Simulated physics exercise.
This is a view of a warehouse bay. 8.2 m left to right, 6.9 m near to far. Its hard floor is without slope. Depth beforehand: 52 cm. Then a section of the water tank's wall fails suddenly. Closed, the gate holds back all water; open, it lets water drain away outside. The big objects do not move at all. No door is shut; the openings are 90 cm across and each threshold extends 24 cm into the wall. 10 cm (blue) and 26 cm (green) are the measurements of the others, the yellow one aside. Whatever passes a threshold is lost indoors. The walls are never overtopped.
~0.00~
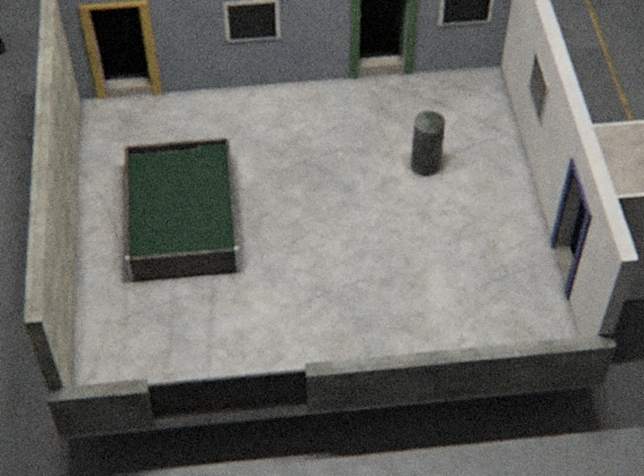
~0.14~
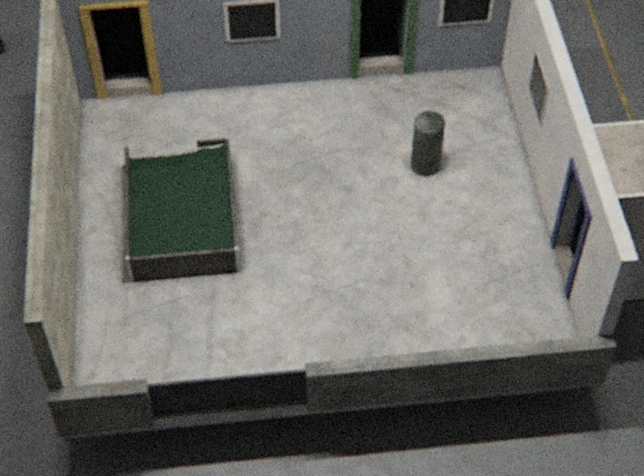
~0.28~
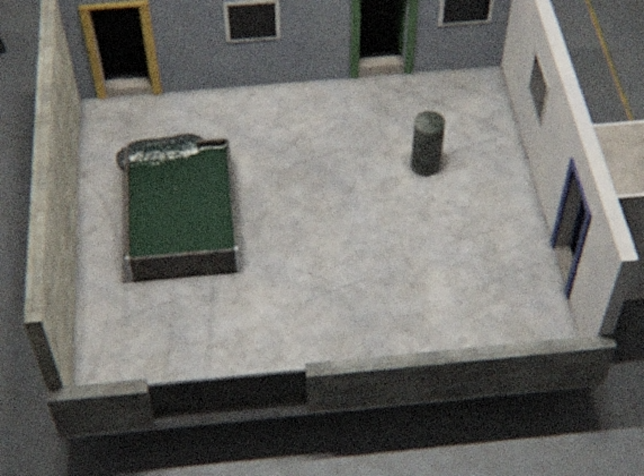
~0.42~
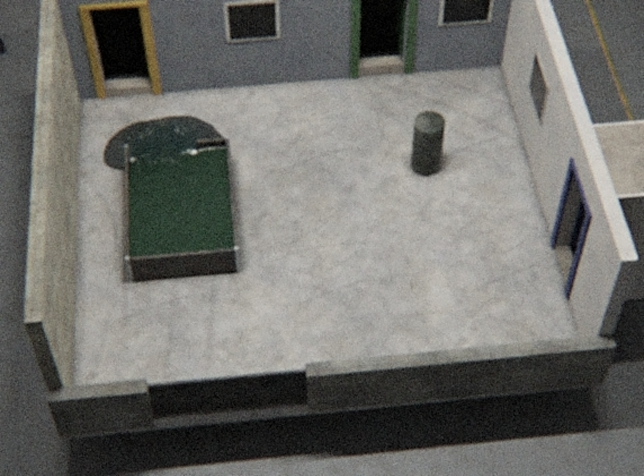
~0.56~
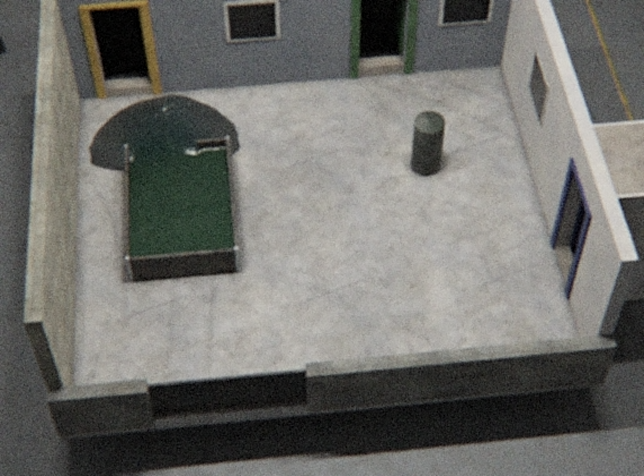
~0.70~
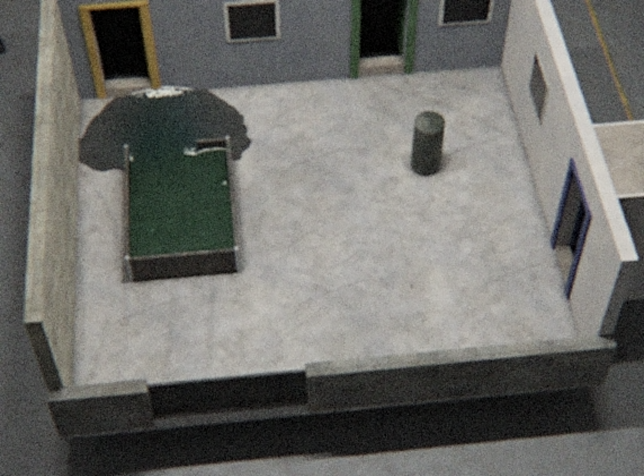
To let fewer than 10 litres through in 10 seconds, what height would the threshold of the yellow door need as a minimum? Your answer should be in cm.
I would say about 30 cm.
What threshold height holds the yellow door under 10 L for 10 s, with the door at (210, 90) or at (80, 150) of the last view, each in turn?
About 22 and 18 cm.
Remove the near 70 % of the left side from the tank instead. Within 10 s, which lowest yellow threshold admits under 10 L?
In that case about 18 cm.
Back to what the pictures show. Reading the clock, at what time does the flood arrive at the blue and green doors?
Blue 7.0 s, green 2.4 s.
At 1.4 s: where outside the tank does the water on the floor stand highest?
Look close to (81, 101).
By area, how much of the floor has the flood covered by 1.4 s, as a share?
Some 10 per cent is wet.
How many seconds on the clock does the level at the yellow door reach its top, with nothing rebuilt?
At roughly 2.2 s.
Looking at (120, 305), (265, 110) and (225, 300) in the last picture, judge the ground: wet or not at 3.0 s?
So, in order, I'd say stayed dry, then got wet, then stayed dry.
After 1.4 s water covers 10 % of the floor, deepest (42 cm) near (81, 101); 31 cm at the yellow door, 6 litres in over its 22 cm threshold.
After 3.0 s water covers 25 % of the floor, deepest (32 cm) near (81, 101); 29 cm at the yellow door, 63 litres in over its 22 cm threshold.
After 10.0 s water covers 90 % of the floor, deepest (8 cm) near (74, 414); 8 cm at the yellow door, 77 litres in over its 22 cm threshold.
At the yellow door as built, the water arrived by 0.7 s and peaked near 35 cm at 2.2 s.
Run again over the same 10 s with other heights there, 34 litres in over 26 cm, 2 litres over 35 cm. The limit of 10 litres is kept from about 30 cm up.
